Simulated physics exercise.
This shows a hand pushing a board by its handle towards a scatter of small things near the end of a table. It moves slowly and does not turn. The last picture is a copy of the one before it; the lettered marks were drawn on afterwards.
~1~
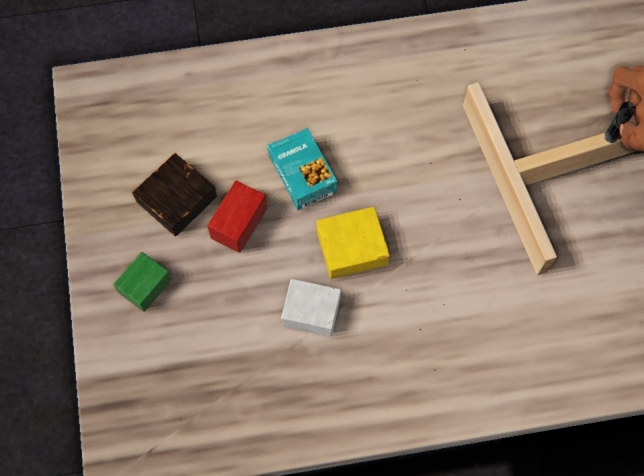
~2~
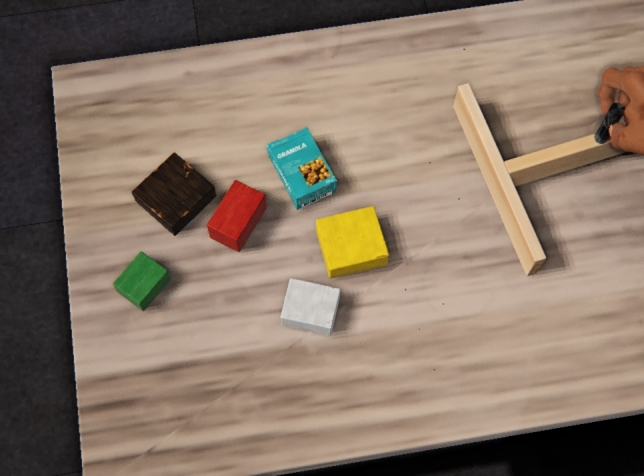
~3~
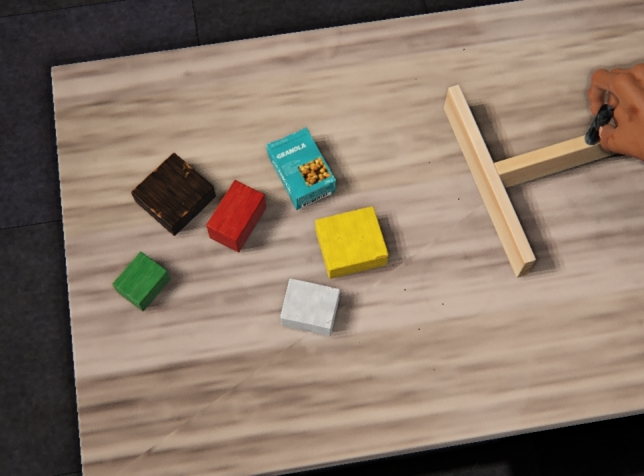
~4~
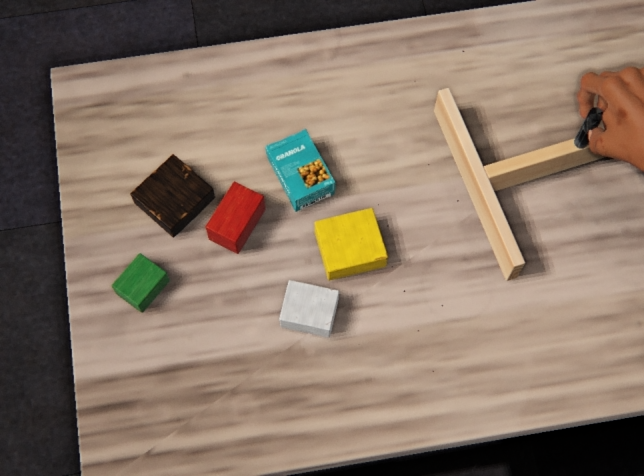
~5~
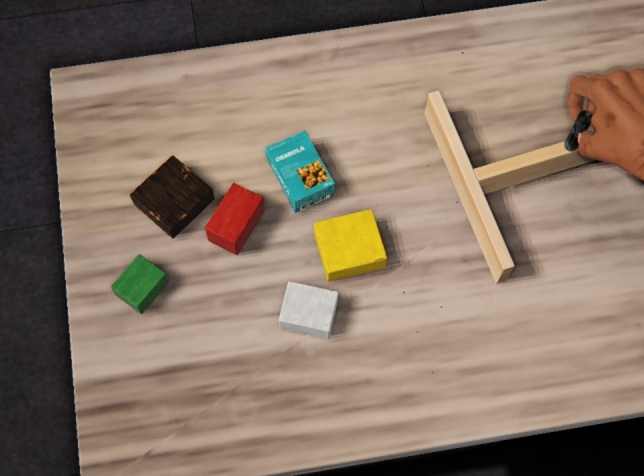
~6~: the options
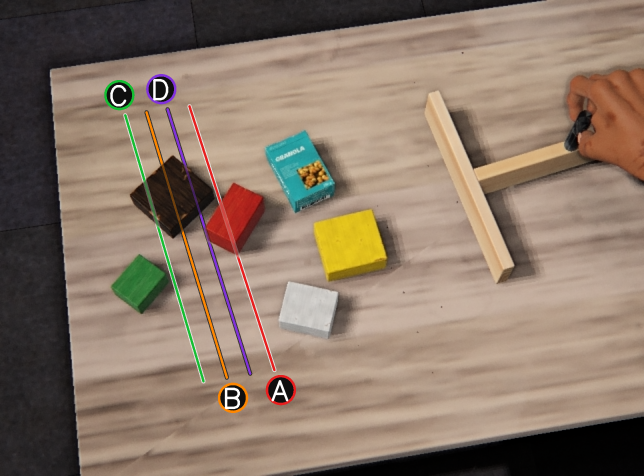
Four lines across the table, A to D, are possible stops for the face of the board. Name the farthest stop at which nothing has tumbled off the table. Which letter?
It should halt at C.
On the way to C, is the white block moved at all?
Yes.
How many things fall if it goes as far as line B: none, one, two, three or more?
The count is none.
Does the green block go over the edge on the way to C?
No.
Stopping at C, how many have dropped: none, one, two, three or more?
By then, none.
On the copy, A at (230, 231); B at (184, 238); C at (162, 241); D at (207, 235).
On C. First, board (362, 193); yellow block (338, 249); green block (140, 284).
Then, board (251, 209); black block (150, 188); red block (174, 240).
Finally, board (162, 223); black block (69, 200); red block (86, 250); nothing has fallen.
By contrast, A is safe but short; B is safe but short; D is safe but short.
